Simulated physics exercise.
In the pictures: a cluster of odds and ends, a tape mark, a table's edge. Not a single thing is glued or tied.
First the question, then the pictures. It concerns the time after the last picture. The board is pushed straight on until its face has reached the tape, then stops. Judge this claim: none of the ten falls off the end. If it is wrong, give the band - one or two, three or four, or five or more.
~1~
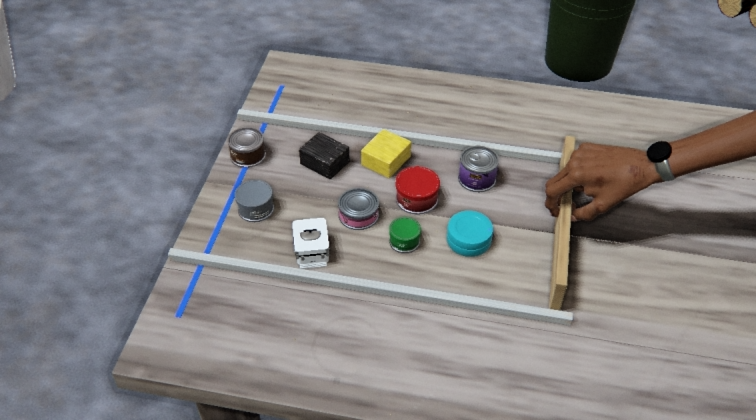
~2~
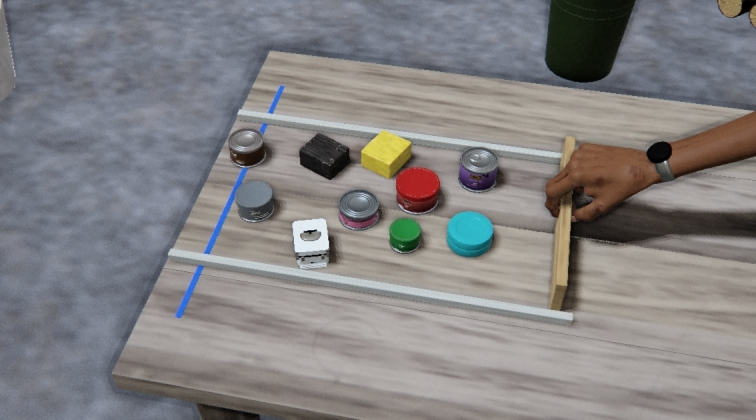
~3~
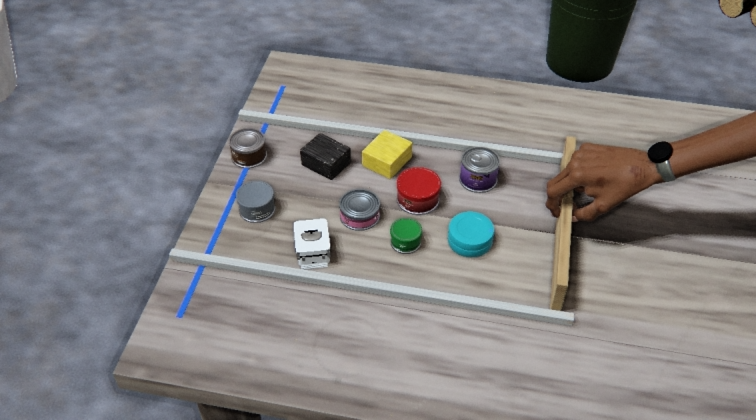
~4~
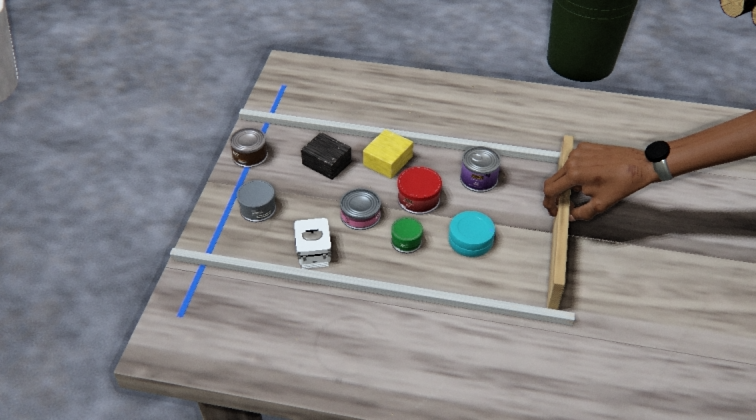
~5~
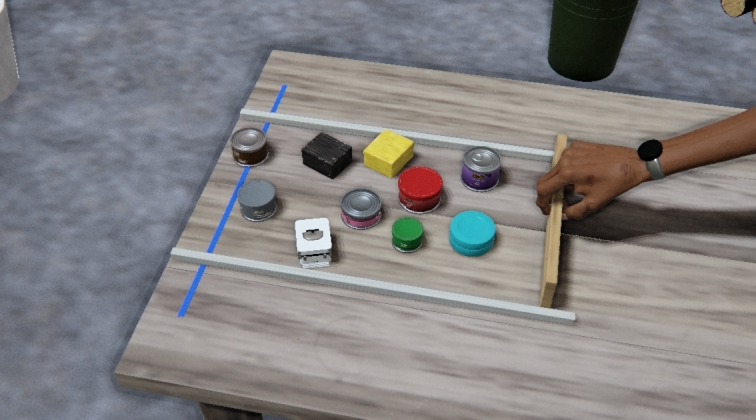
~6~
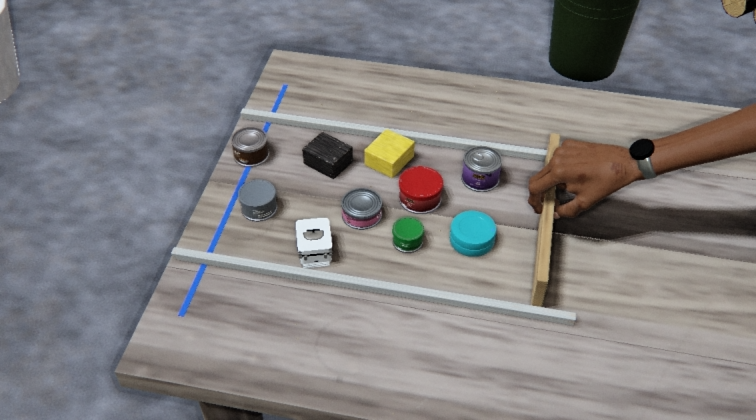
Well, what drops off the end works out to five or more of them.
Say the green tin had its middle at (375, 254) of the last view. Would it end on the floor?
From that start the object is safe.
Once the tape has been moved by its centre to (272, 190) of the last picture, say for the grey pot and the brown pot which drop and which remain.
Grey pot still up, brown pot down.
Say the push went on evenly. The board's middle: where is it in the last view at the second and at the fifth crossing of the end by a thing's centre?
About (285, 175) and about (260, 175).
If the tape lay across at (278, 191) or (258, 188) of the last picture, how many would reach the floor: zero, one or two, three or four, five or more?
Falls: Either one or two; more than four.
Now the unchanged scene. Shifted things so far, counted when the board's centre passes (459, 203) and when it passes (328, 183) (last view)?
By then 3, and 10.
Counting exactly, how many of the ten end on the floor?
The exact number is 6.
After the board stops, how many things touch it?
The figure is 4.
A little later, none off yet; brown pot at rest near (250, 147); grey pot at rest near (258, 200); black block at rest near (328, 155).
Next, none off yet; brown pot shifted about its own width near (224, 149); grey pot moving near (248, 201); black block shifted well along near (262, 152).
When it is over, the number that fall off is five or more; down, yellow block, pink tin, white case, black block, grey pot and brown pot.
